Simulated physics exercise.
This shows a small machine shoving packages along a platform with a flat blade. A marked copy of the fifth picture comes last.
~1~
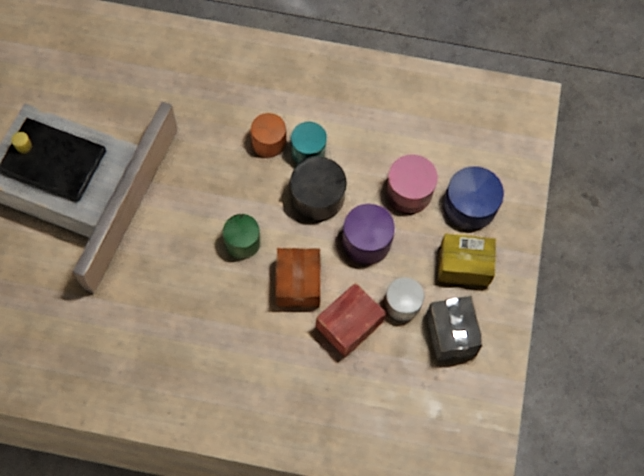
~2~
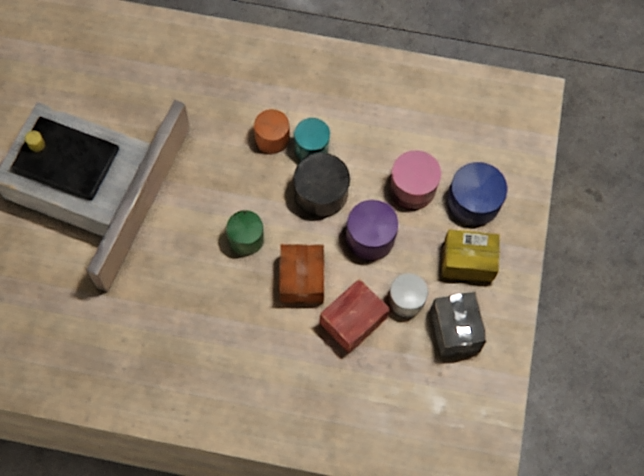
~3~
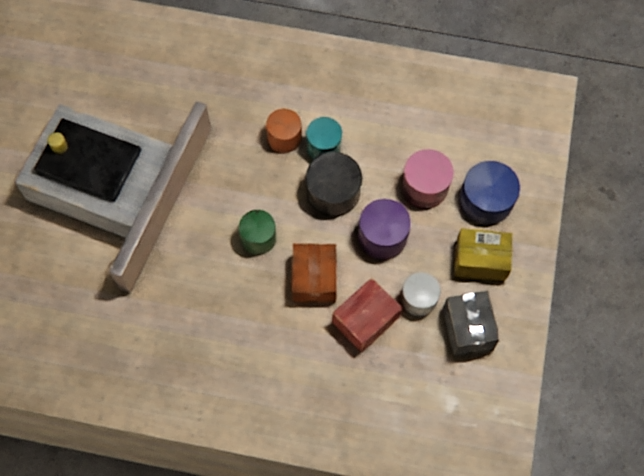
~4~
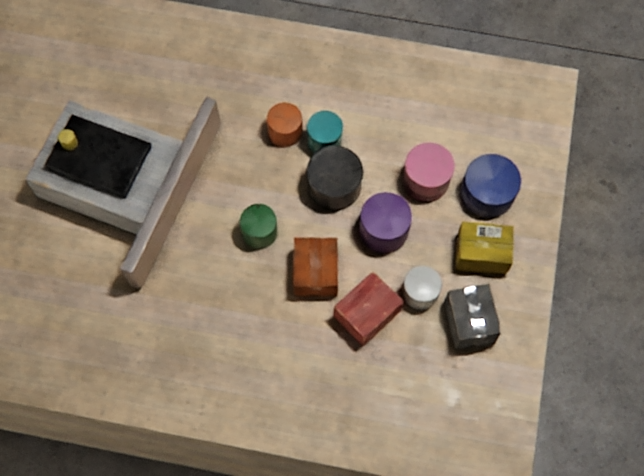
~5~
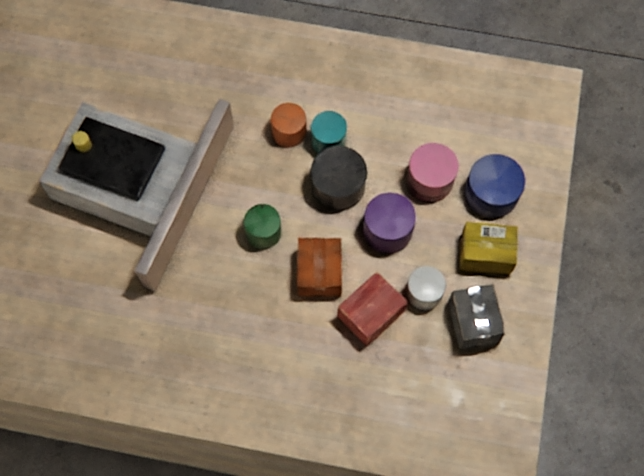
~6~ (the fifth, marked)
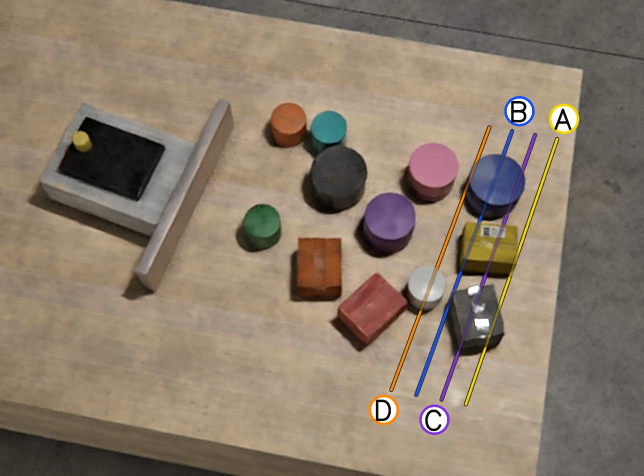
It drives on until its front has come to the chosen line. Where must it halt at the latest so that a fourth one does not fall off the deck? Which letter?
No farther than C.
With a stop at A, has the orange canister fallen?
No.
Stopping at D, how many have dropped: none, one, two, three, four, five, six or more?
The count is none.
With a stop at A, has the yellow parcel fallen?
By then, yes.
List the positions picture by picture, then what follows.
Grey box (454, 329); white canister (404, 300); green canister (242, 237), in the first picture.
Robot (72, 159); blue canister (477, 194), in the second picture.
Robot (94, 161); turquoise pail (324, 141), in the third picture.
Robot (104, 157); orange box (315, 267), in the fourth picture.
Robot (118, 159); black pail (339, 178); pink pail (432, 173); yellow parcel (488, 249), in the fifth picture.
On the marked copy, A at (514, 265); B at (467, 256); C at (491, 260); D at (443, 252).
Taking C. A third of the way, robot (226, 179); orange canister (315, 116); turquoise pail (353, 134).
Two thirds of the way, robot (336, 199); yellow parcel (513, 248); grey box (497, 324).
When it is over, robot (423, 214); grey box over the edge; blue canister over the edge; three fallen.
As for the rest, A drops six; B is within the limit but short; D is within the limit but short.
